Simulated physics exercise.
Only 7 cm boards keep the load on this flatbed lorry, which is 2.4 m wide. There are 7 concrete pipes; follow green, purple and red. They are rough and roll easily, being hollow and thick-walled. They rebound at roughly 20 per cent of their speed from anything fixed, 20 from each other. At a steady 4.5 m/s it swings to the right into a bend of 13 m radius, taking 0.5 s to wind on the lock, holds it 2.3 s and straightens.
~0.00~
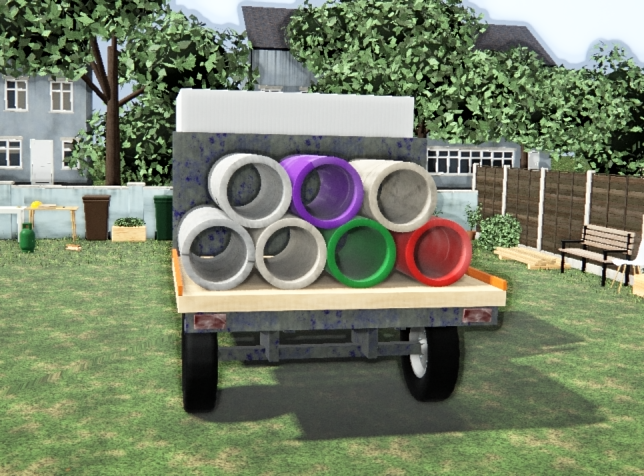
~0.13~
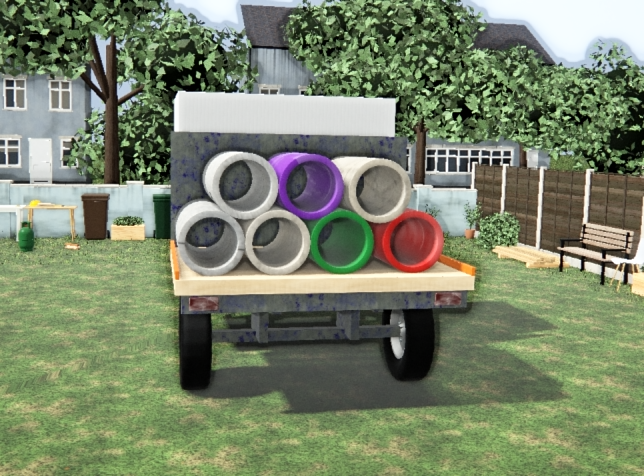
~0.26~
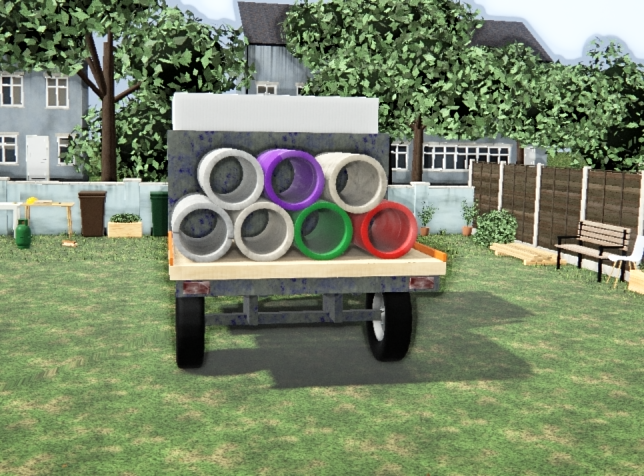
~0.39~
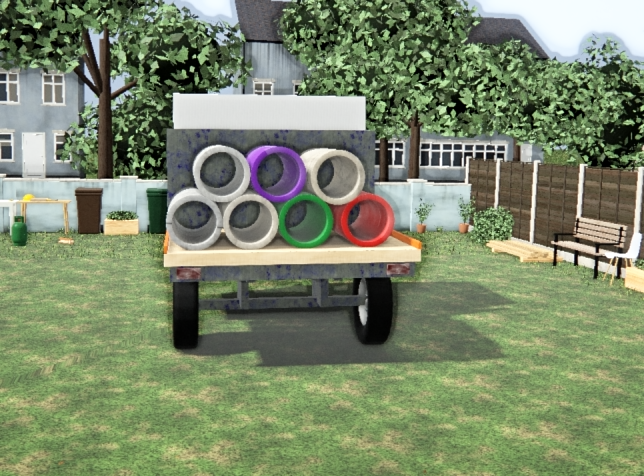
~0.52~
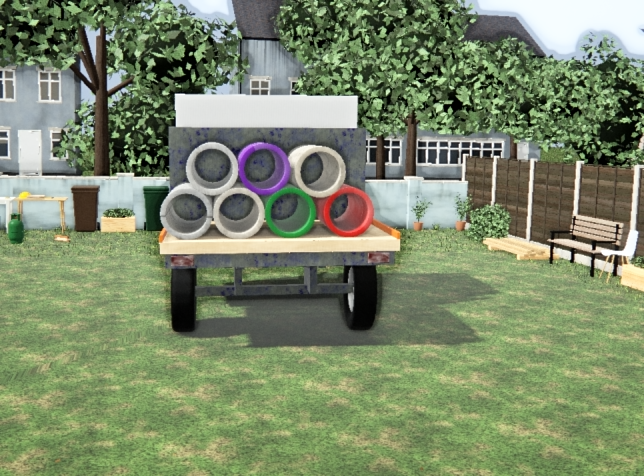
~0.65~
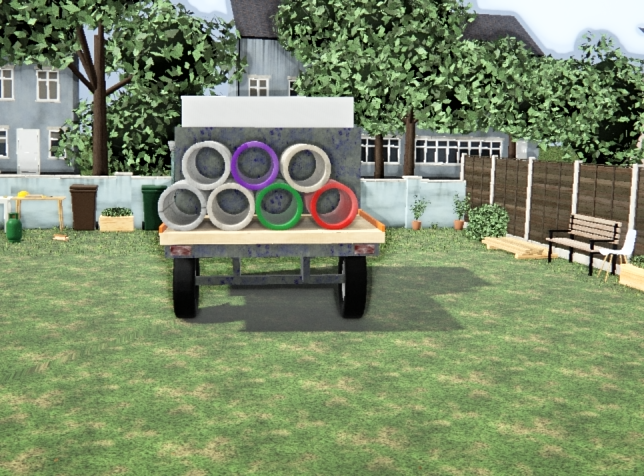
We see a flatbed lorry from behind, carrying seven stacked pipes, one purple, one green, one red and the rest greyish, as it drives steadily away across a lawn, growing smaller while the pipes keep their places.
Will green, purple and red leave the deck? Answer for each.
Green remains on the deck. Purple remains on the deck. Red remains on the deck.
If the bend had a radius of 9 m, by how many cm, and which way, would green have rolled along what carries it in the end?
About 0 cm to the left.
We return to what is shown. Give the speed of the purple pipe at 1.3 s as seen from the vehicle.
Roughly 0.0 m/s.
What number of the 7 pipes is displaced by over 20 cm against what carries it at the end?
The count is 0.
Then, 1.3 s in, green is on the deck, 120 cm from the right edge; purple is up on others, 95 cm from the left edge; red is on the deck, 60 cm from the right edge; 0 gone from the deck.
Then, 2.1 s in, still the same for green, purple, red; 0 gone from the deck.
Then, 3.0 s in, red is on the deck, 60 cm from the right edge; still the same for green, purple; 0 gone from the deck.
In the end (4.0 s), green is on the deck, 115 cm from the right edge; purple is up on others, 105 cm from the left edge; red is on the deck, 55 cm from the right edge; 0 gone from the deck.
